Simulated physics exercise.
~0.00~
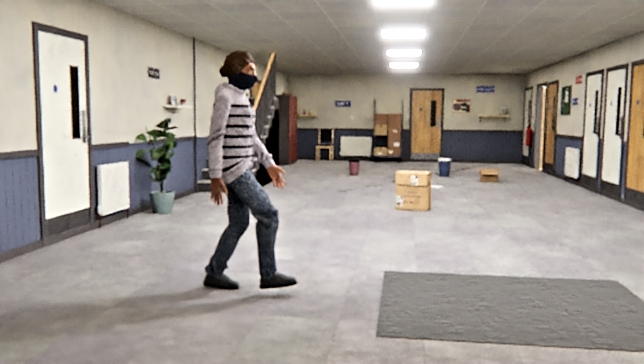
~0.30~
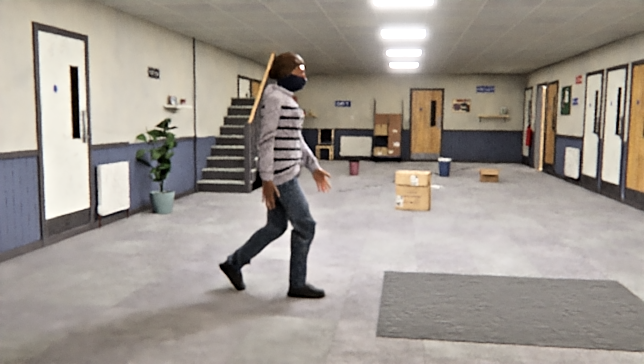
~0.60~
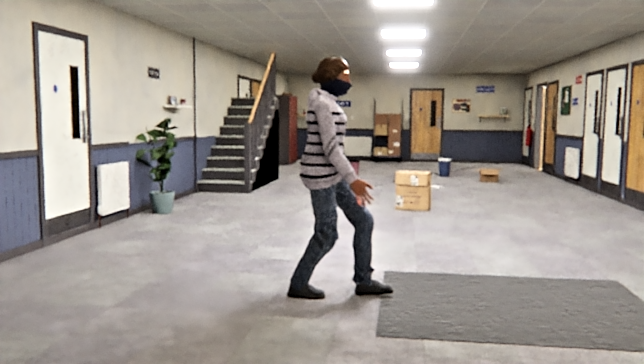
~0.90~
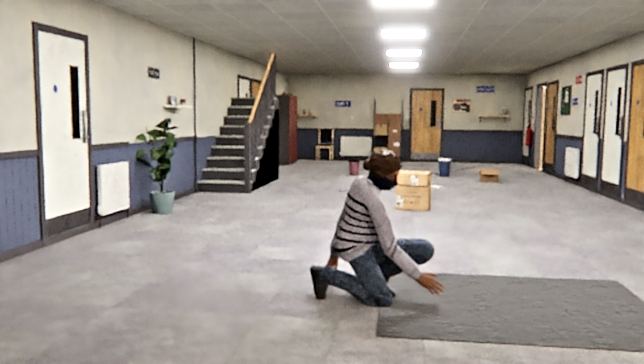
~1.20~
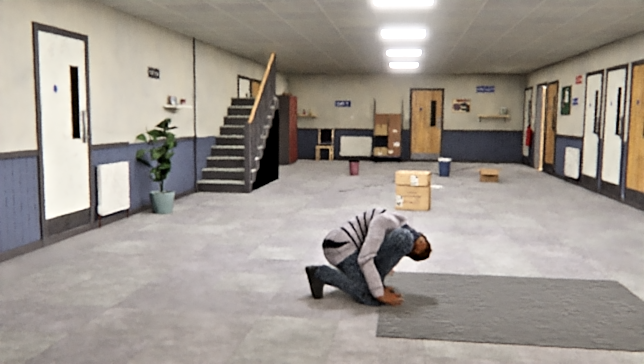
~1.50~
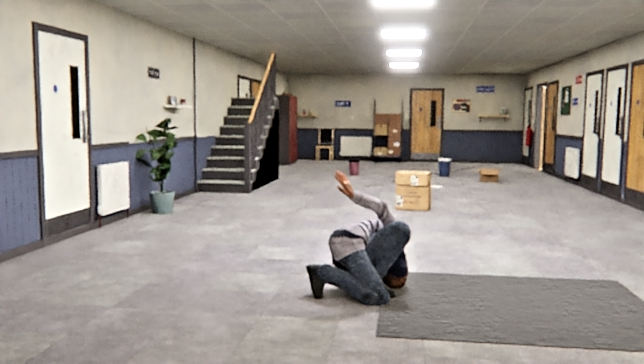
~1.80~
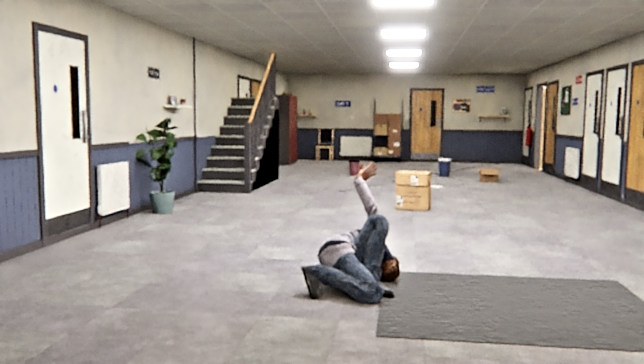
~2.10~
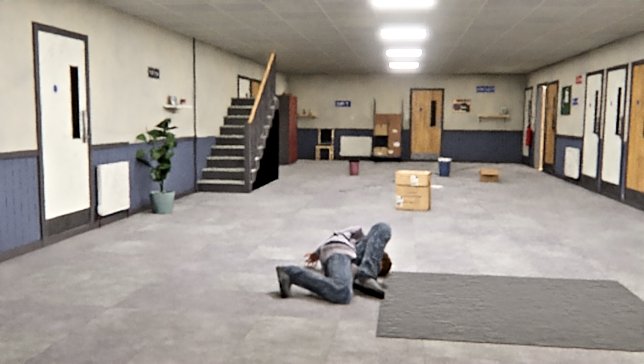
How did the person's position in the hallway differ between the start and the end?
At the start the person was upright and walking on the left side, in front of the stairs. By the end they were lying on the floor farther to the right, just short of the dark mat.
